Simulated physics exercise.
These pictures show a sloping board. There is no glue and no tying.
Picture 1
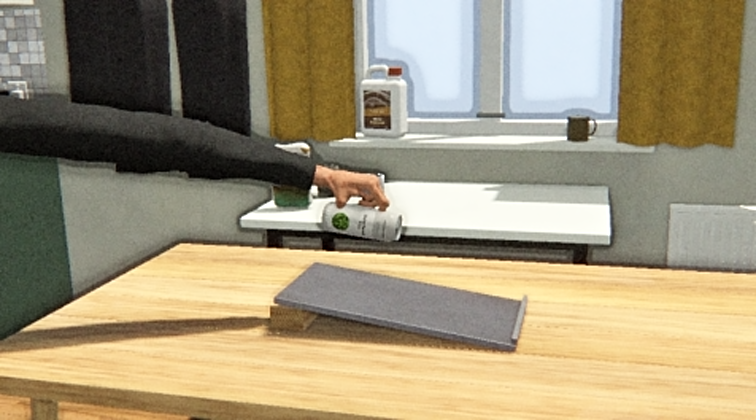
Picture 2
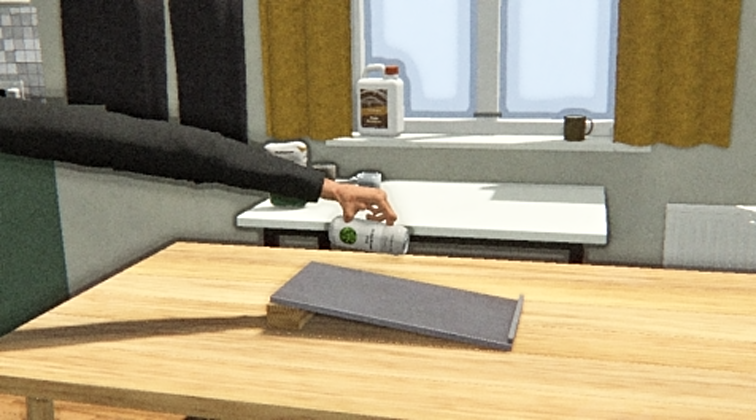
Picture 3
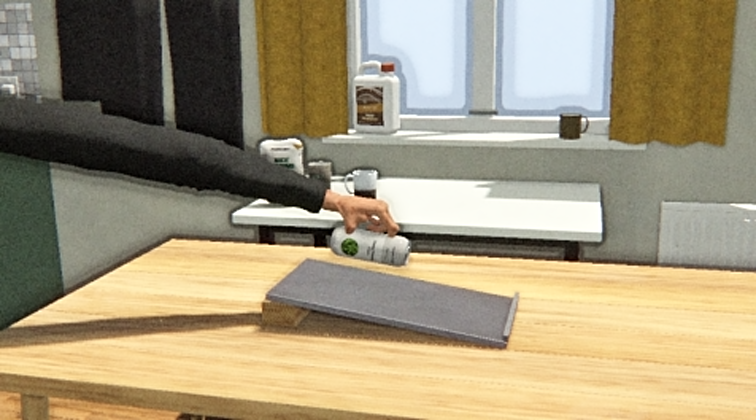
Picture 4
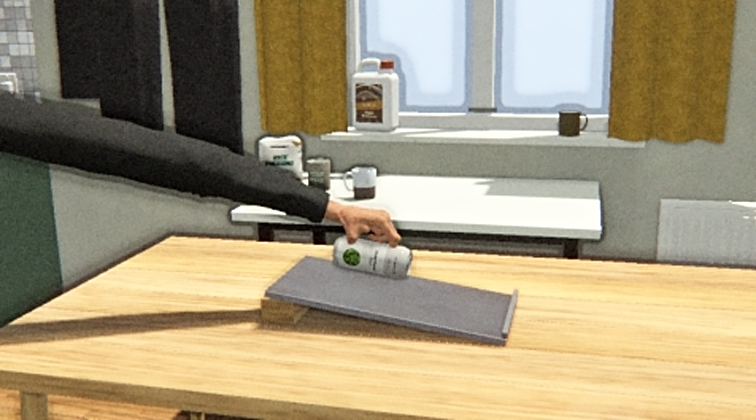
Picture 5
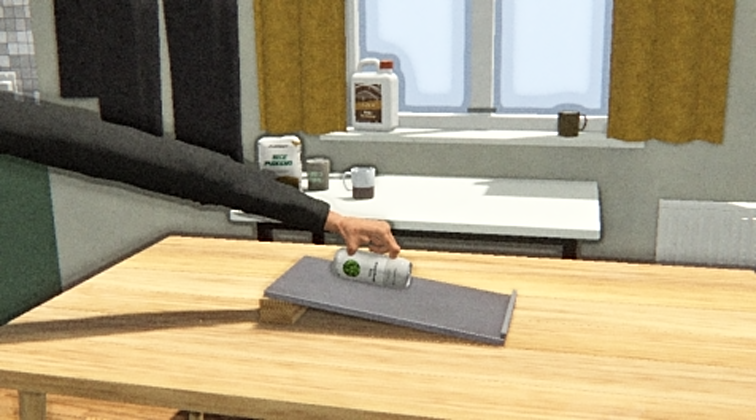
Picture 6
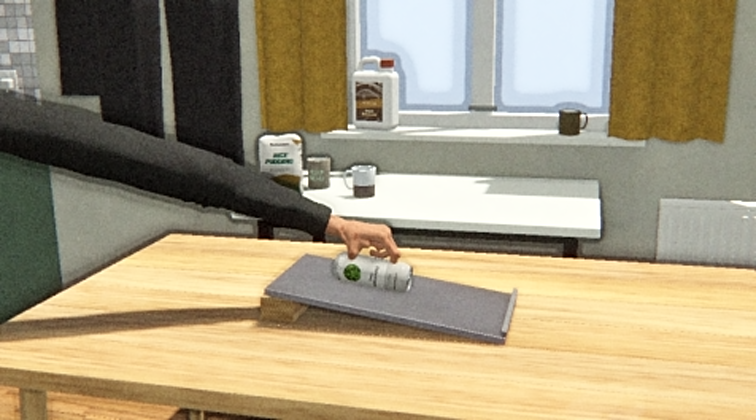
In a room with a wooden table, a dark-sleeved arm reaches in from the left, holding a white can on its side above a sloping gray board, then lowers it onto the board's surface and keeps hold of it.
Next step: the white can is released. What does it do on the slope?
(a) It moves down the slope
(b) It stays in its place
The answer is b.
Then, 0.20 s past the last view, nothing moves.
Then, 0.40 s past the last view, white can resting near (373, 273).
Finally, it is still in place. Final places as the last picture's camera would see them, white can near (373, 273). The white can remains at rest.
